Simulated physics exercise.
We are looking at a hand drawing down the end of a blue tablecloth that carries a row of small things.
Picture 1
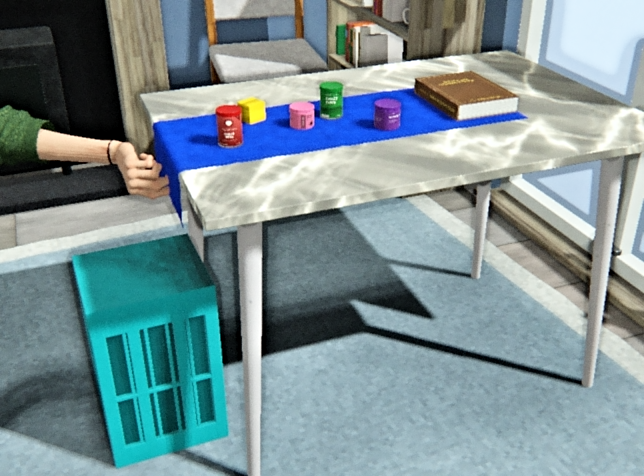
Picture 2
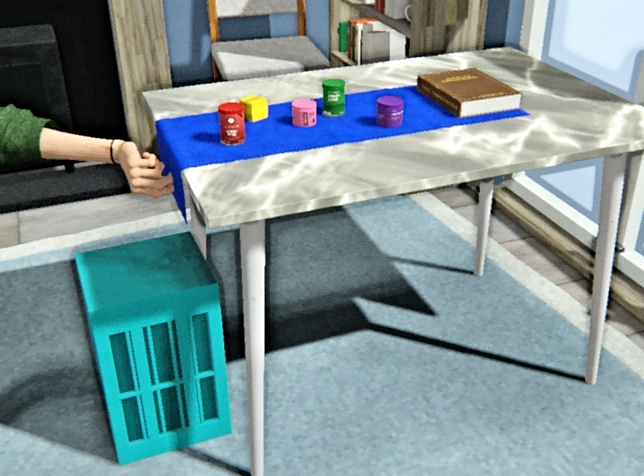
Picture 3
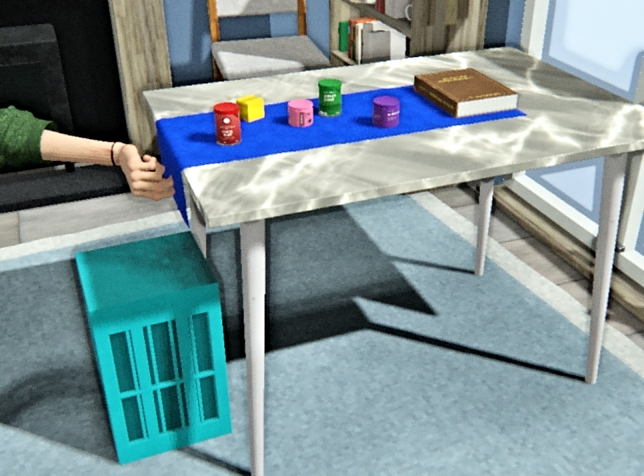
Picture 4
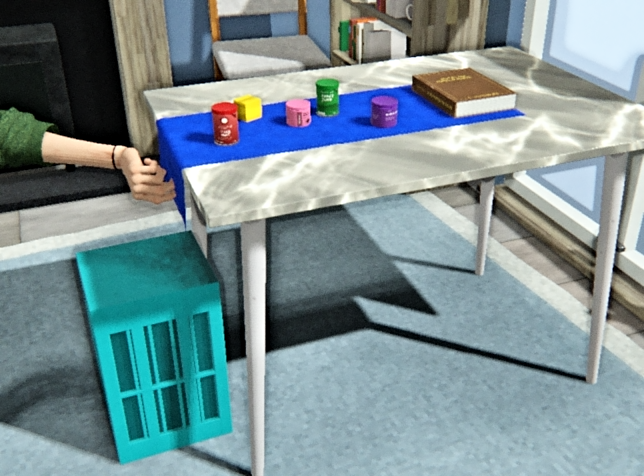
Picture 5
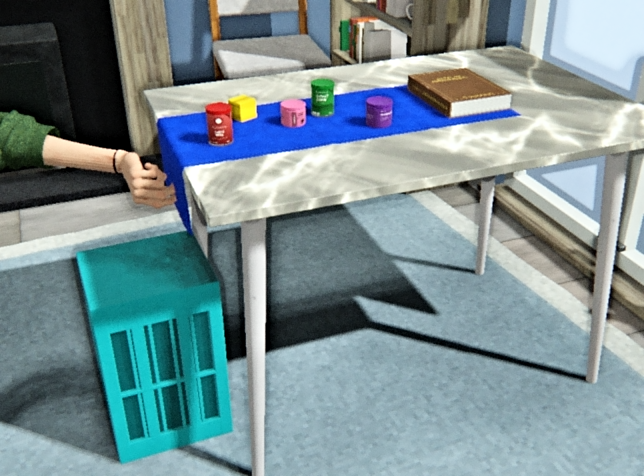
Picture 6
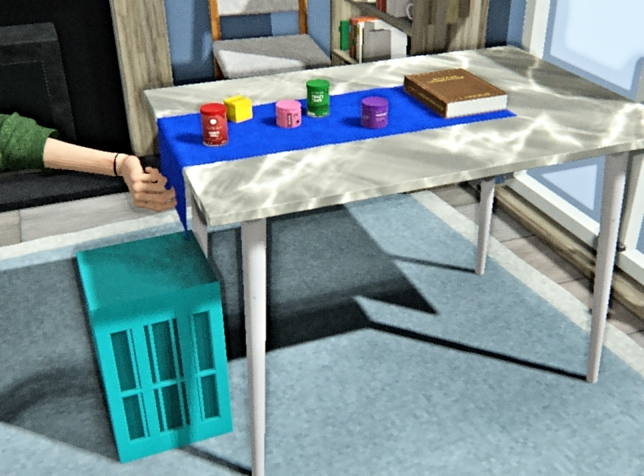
At the start, a hand at the left grips the end of a blue cloth on a table, above a teal crate, with small cans, a yellow cube and a brown book resting on it. The hand then draws the cloth down slightly, and the objects shift a little to the left together.
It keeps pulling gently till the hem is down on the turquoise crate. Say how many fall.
The table loses one.
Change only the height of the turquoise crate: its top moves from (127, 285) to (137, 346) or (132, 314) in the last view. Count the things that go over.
Over the edge go 3 and 2.
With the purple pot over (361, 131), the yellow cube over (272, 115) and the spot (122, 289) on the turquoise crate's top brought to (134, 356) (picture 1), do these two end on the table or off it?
The purple pot does not fall, the yellow cube falls.
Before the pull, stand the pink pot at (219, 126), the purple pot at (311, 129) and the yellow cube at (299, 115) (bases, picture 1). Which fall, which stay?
The pink pot tumbles off, the purple pot keeps its place on top, the yellow cube remains up.
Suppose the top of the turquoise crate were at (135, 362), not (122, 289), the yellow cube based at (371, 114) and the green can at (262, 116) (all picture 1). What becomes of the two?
The yellow cube remains up, the green can goes over.
Soon after, hem near (177, 222); all still up.
Then, hem near (179, 242); all still up.
Further on, hem on the crate; red can gone.
At rest, hem on the crate; red can gone. The count of fallen things is one.
